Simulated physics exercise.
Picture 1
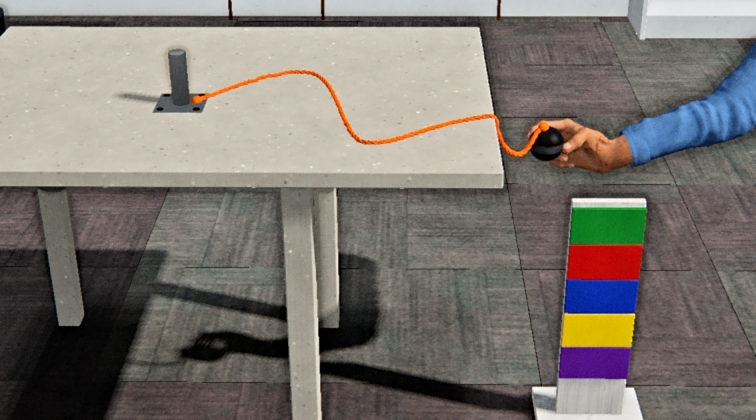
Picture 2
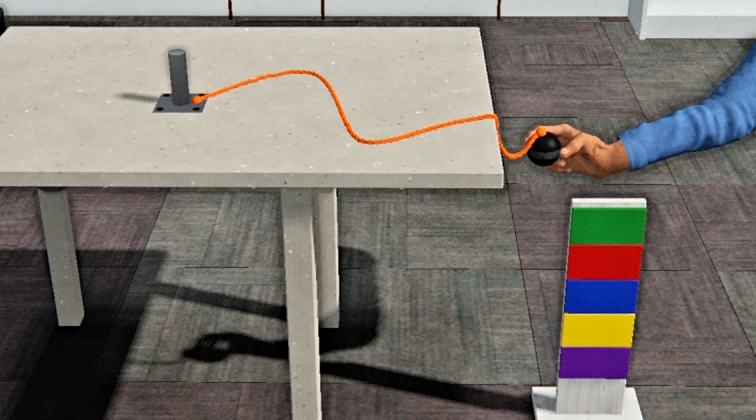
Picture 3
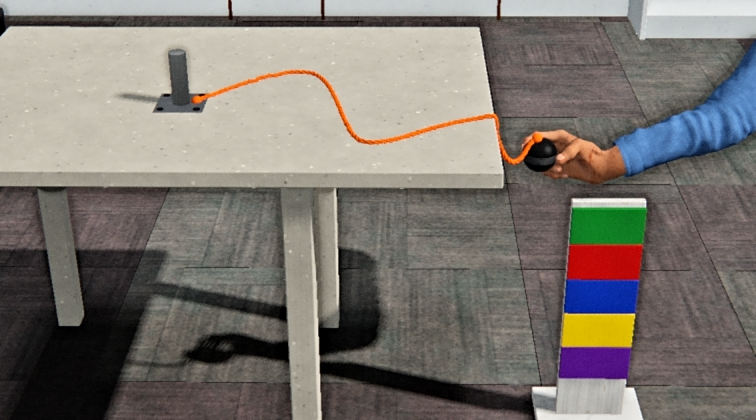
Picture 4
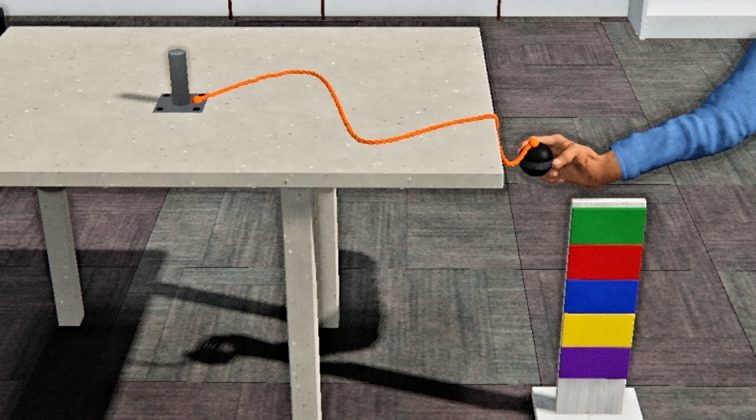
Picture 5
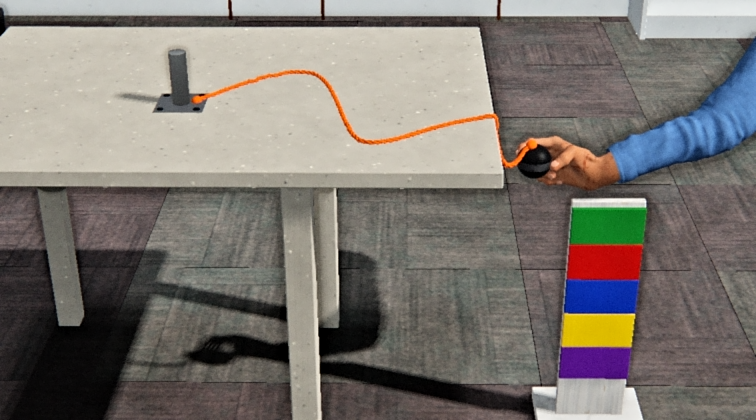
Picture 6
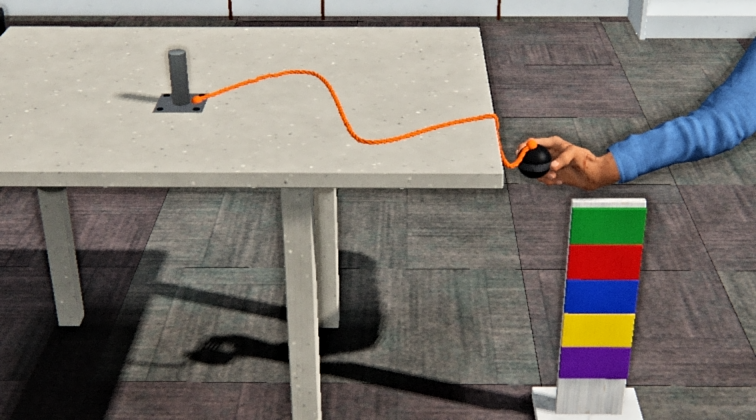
A hand in a blue sleeve holds a black ball just off the right edge of a pale table, seen from slightly above in a room with grey-brown carpet. An orange cord curves across the tabletop from a grey metal post to the ball, and a stand banded green, red, blue, yellow and purple is below. The hand shifts the ball slightly left and down, then stays still.
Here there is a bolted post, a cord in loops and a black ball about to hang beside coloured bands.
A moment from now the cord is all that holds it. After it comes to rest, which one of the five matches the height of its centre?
The one that matches is purple.
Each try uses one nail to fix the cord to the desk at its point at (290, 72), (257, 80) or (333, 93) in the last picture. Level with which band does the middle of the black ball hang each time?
Going through them one at a time, the answers are yellow; yellow; blue.
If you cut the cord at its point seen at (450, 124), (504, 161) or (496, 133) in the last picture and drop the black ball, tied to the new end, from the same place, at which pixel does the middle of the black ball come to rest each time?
(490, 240), (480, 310), (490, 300).
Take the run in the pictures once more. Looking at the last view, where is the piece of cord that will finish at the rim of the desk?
You'll find it somewhere near (349, 127).
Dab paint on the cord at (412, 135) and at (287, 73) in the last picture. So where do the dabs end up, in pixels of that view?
End: (489, 181) and then (316, 100).
Early on, ball near (495, 325); level with yellow.
Midway, ball near (469, 341); level with purple.
Finally, ball near (479, 349); level with purple. The cord holds its middle at purple.
